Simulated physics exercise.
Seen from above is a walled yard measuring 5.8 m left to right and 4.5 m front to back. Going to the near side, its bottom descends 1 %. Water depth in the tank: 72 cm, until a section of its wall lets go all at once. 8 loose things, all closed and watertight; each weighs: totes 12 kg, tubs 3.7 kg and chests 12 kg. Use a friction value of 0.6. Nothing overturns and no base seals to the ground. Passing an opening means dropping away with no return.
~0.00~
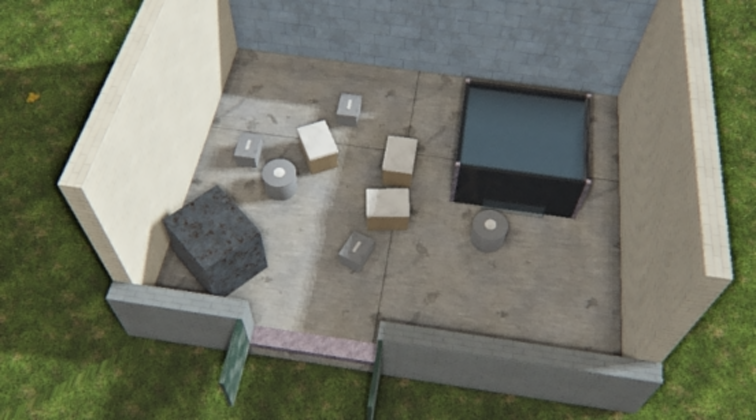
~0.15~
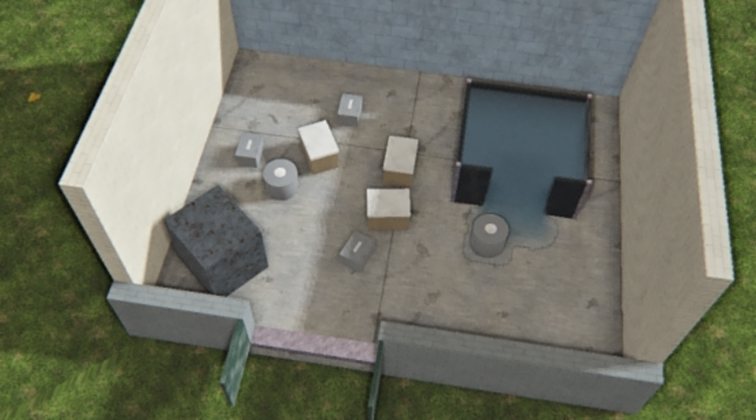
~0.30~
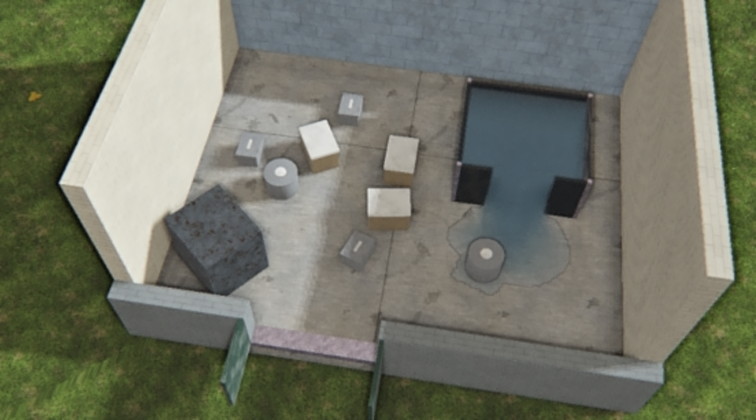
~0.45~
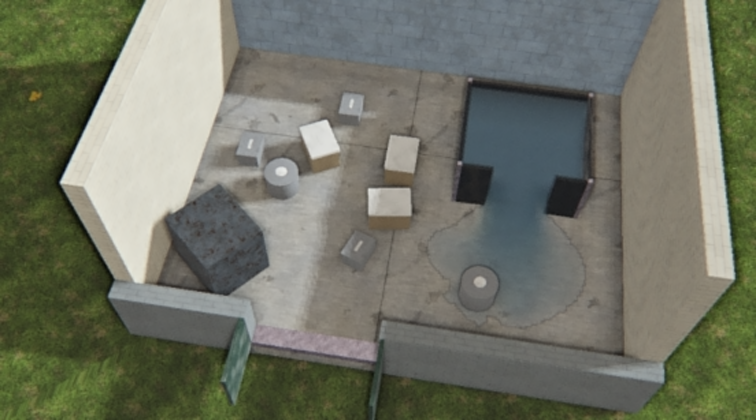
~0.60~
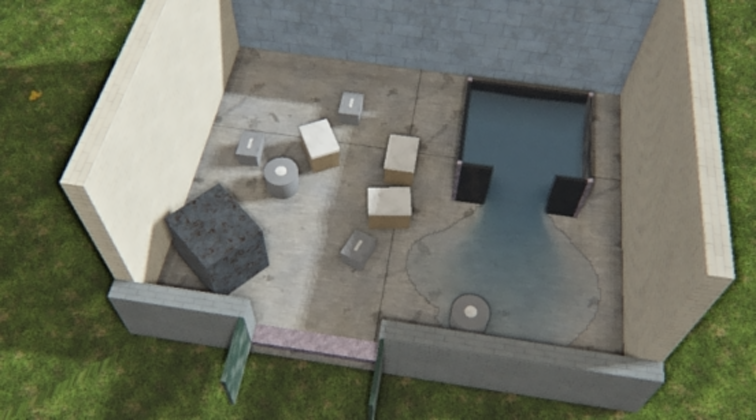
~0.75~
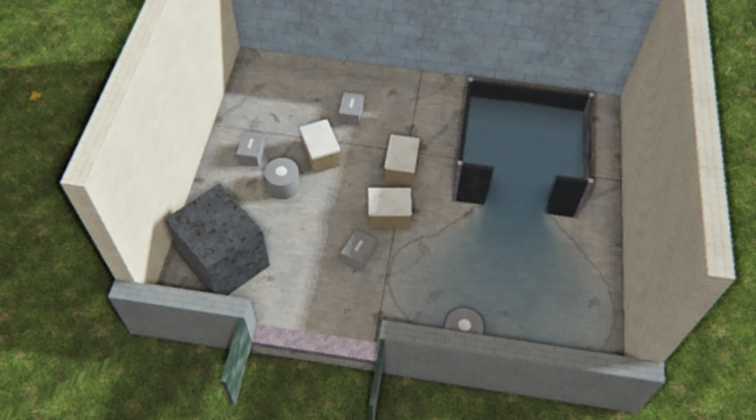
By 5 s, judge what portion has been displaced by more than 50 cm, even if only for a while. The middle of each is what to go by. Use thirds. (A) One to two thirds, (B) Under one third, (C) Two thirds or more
Under one third (B).
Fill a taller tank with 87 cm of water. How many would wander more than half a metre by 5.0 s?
Then it comes to 2.
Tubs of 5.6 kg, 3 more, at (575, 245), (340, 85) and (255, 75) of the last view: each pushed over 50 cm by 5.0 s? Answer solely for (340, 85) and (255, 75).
In the order asked they come out inside the limit, inside the limit.
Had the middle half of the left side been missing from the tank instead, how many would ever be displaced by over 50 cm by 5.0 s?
In that case 5 of them.
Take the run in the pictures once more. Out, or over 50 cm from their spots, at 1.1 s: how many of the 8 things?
1.
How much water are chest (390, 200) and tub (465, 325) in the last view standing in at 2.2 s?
0 and 6 cm.
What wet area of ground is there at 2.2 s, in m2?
Roughly 10.5 m2 of it is wet.
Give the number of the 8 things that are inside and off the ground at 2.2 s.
By my count, 1.
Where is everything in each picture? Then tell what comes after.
A tub at (491, 225) rests on the ground; a tote at (248, 145) rests on the ground; 2.3 m2 under water; 0 of 8 have shifted, in the first picture.
A tub at (491, 229), on the bottom, 6 cm from its start; a tote at (249, 145) rests on the ground; 2.8 m2 under water; 1 of 8 have shifted, in the second picture.
A tub at (486, 254) rests on the ground, 46 cm from its start; a tote at (250, 145), on the bottom; 3.6 m2 under water; 1 of 8 have shifted, in the third picture.
A tub at (480, 282) rests on the ground, 87 cm from its start; a tote at (250, 144) rests on the ground; 4.7 m2 under water; 1 of 8 have shifted, in the fourth picture.
A tub at (471, 312) rests on the ground, 130 cm from its start; a tote at (250, 144) rests on the ground; water covers 5.9 m2; 1 of 8 have shifted, in the fifth picture.
A tub at (465, 325) rests on the ground, 149 cm from its start; a tote at (250, 144) rests on the ground; water covers 6.9 m2; 1 of 8 have shifted, in the sixth picture.
After 1.1 s 1 of 8 are over 50 cm from their spots; 1 afloat.
After 2.2 s 1 of 8 are over 50 cm from their spots; 1 afloat.
After 3.5 s 1 of 8 are over 50 cm from their spots; 1 afloat.
After 5.0 s 1 of 8 are over 50 cm from their spots, and 1 have been at some point; 2 afloat.
